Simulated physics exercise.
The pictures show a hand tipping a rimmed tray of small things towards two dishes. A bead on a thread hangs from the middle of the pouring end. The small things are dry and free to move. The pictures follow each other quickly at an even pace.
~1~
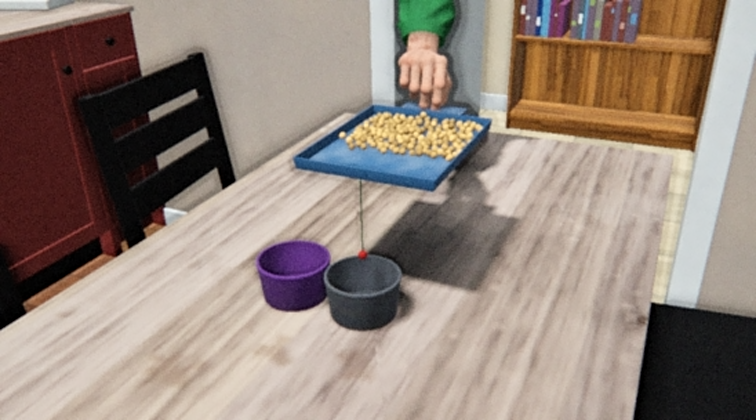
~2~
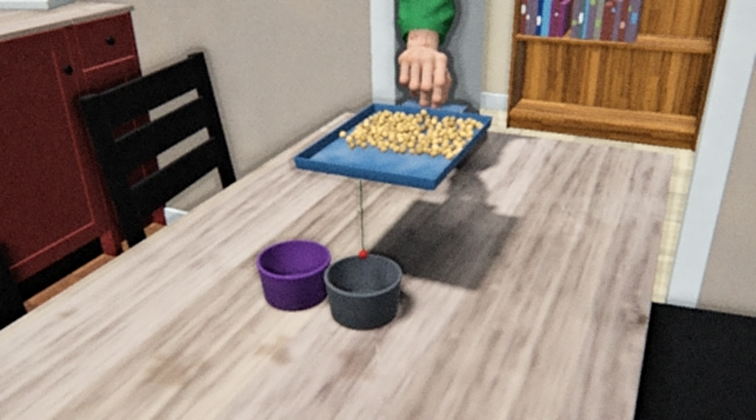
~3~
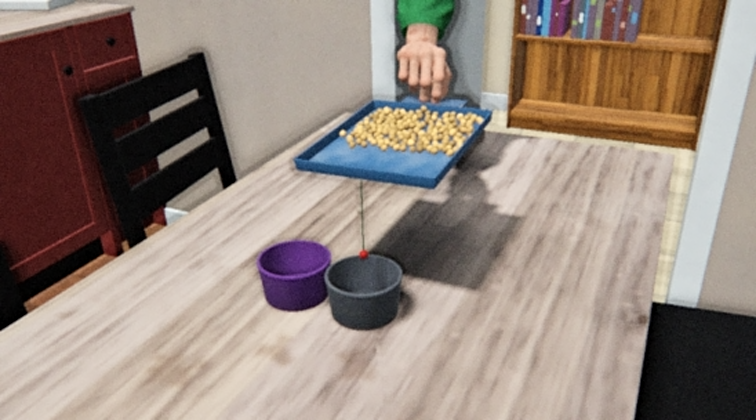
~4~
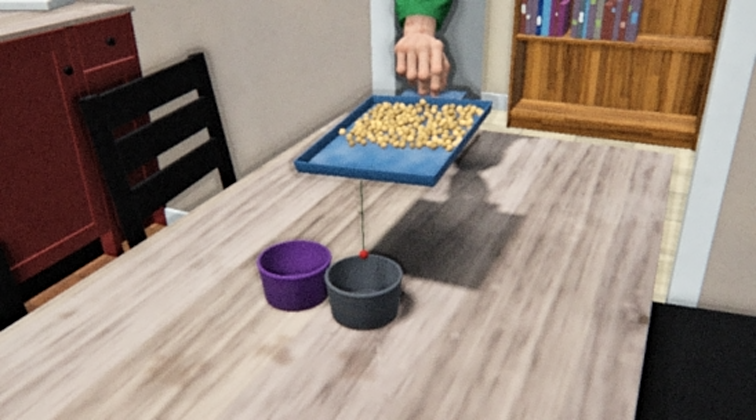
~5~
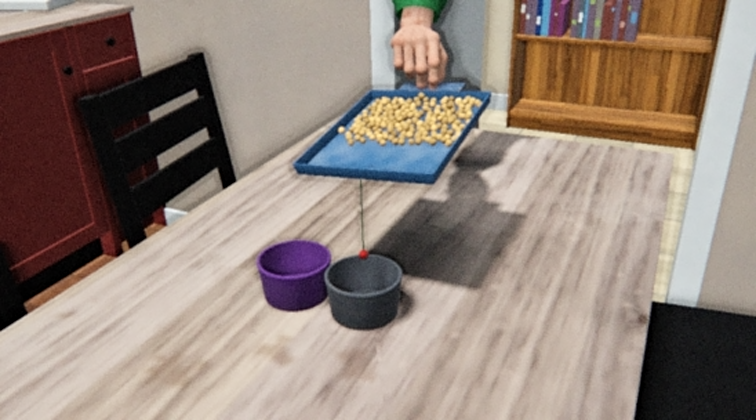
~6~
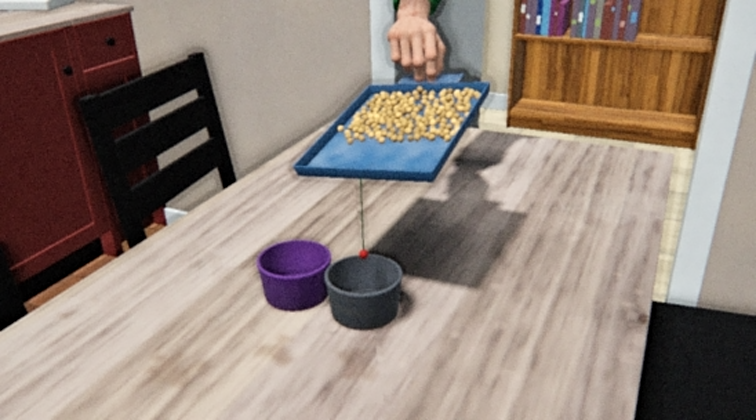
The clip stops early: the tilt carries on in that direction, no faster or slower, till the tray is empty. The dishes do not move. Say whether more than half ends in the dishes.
Together they catch over half.
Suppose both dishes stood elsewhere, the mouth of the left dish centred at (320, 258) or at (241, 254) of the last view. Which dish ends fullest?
The first try: The left one. The second: The right dish.
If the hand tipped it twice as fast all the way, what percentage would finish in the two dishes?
Near 80 %.
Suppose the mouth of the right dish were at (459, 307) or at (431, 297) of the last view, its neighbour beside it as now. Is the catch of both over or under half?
At the first place under half, at the second the smaller part.
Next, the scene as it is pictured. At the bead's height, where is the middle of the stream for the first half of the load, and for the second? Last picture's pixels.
First near (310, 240), later near (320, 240).
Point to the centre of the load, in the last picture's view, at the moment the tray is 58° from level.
At about (334, 144).
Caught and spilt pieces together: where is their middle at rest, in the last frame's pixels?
At about (299, 283).
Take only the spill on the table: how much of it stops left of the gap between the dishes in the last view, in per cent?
It comes to 40 per cent or so.
Soon, tray tipped steeply; nearly all on the tray; a stray few in the left dish; a stray few outside both; a stray few in the air.
A while on, tray tipped right over; about a third on the tray; a stray few in the right dish; about half in the left dish; a stray few outside both; about a quarter in the air.
Towards the end, tray tipped past a quarter turn; a small part in the right dish; most in the left dish; a small part outside both.
Finally, tray tipped past a quarter turn; a small part in the right dish; most in the left dish; a small part outside both.
